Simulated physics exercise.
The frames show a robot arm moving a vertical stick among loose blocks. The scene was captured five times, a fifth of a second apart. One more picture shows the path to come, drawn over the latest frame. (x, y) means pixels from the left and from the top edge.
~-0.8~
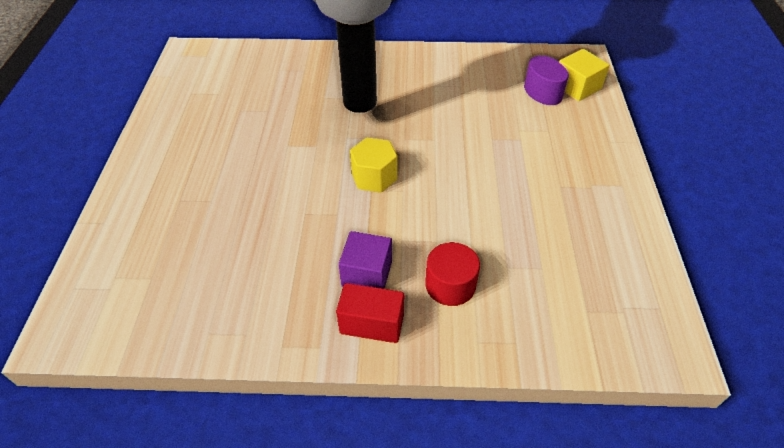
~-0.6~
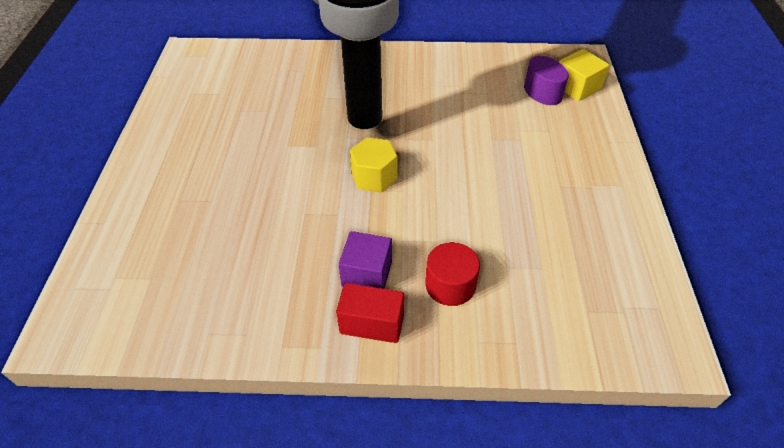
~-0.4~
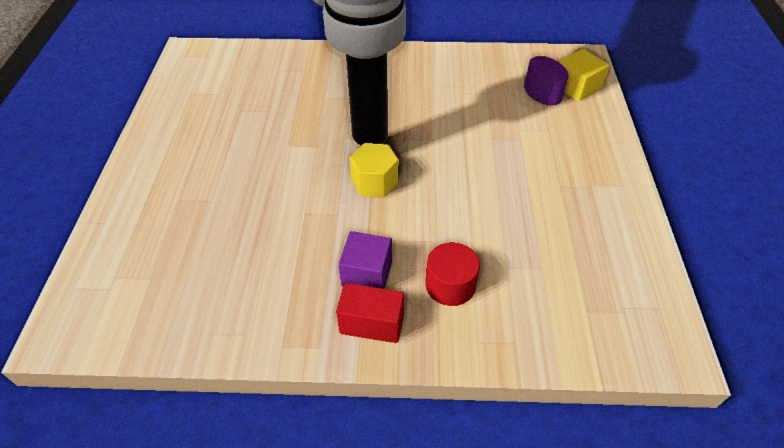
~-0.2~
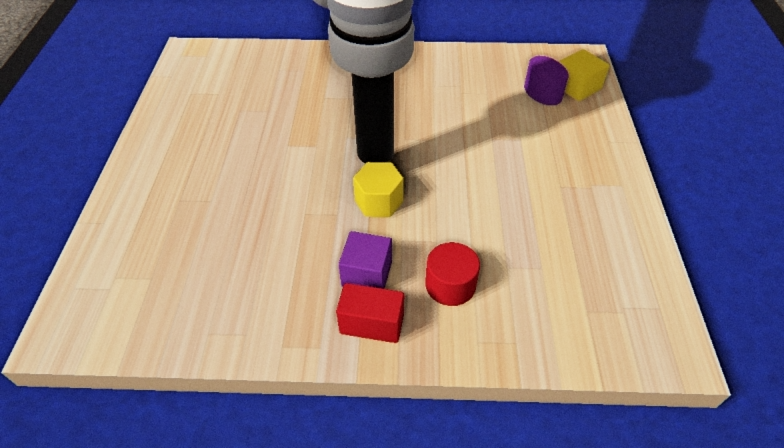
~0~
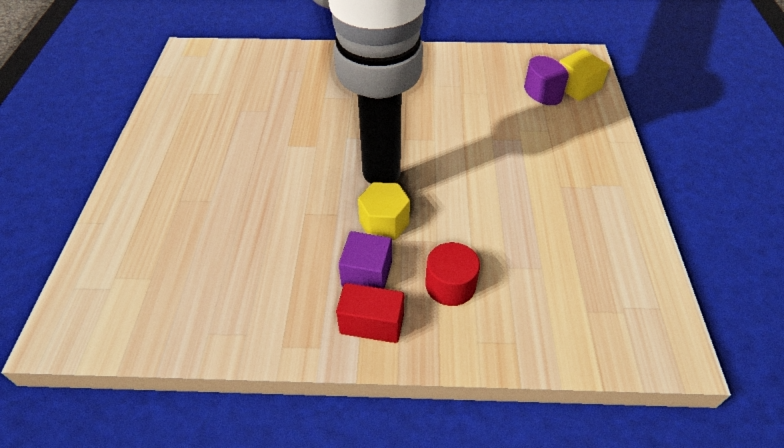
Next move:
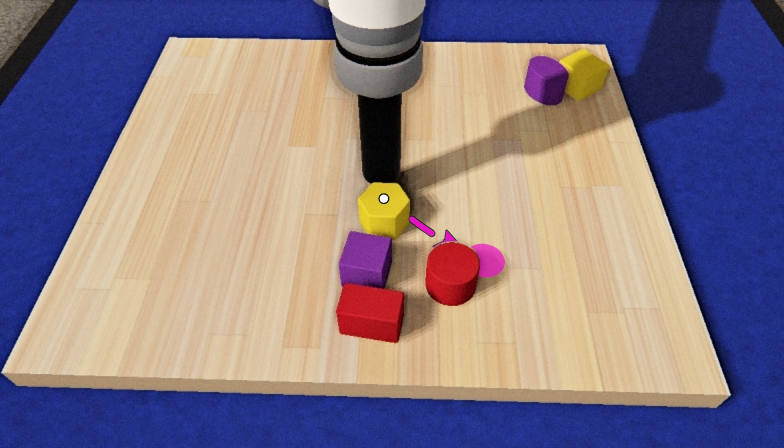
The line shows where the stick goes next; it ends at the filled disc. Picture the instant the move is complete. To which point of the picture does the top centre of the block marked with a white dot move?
Put as a pixel place, it's (404, 235).
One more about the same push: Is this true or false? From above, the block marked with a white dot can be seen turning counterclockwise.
This is false.
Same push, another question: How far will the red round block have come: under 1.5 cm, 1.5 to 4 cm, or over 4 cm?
Overall it shifts less than 1.5 cm.
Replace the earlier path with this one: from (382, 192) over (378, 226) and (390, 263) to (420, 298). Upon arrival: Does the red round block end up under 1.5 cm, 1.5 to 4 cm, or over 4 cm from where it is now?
I'd go with 1.5 to 4 cm for this block.
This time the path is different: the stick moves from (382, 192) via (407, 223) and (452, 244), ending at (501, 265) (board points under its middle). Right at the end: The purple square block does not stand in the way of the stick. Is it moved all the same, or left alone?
It is shoved along.
The drawn path runs from (382, 192) via (409, 217) and (443, 240), ending at (484, 260); the dot is on the yellow hexagonal block.
The first path, step by step. One third of the way, stick at (411, 200); purple square block at (365, 255), turned 15° clockwise; yellow hexagonal block at (396, 226), turned 20° clockwise.
Two thirds of the way, stick at (446, 223); purple square block at (364, 259), turned 25° clockwise; yellow hexagonal block at (404, 235), turned 35° clockwise.
At the end, stick at (488, 243); purple square block at (364, 259), turned 25° clockwise; yellow hexagonal block at (404, 235), turned 35° clockwise; red round block at (458, 266).
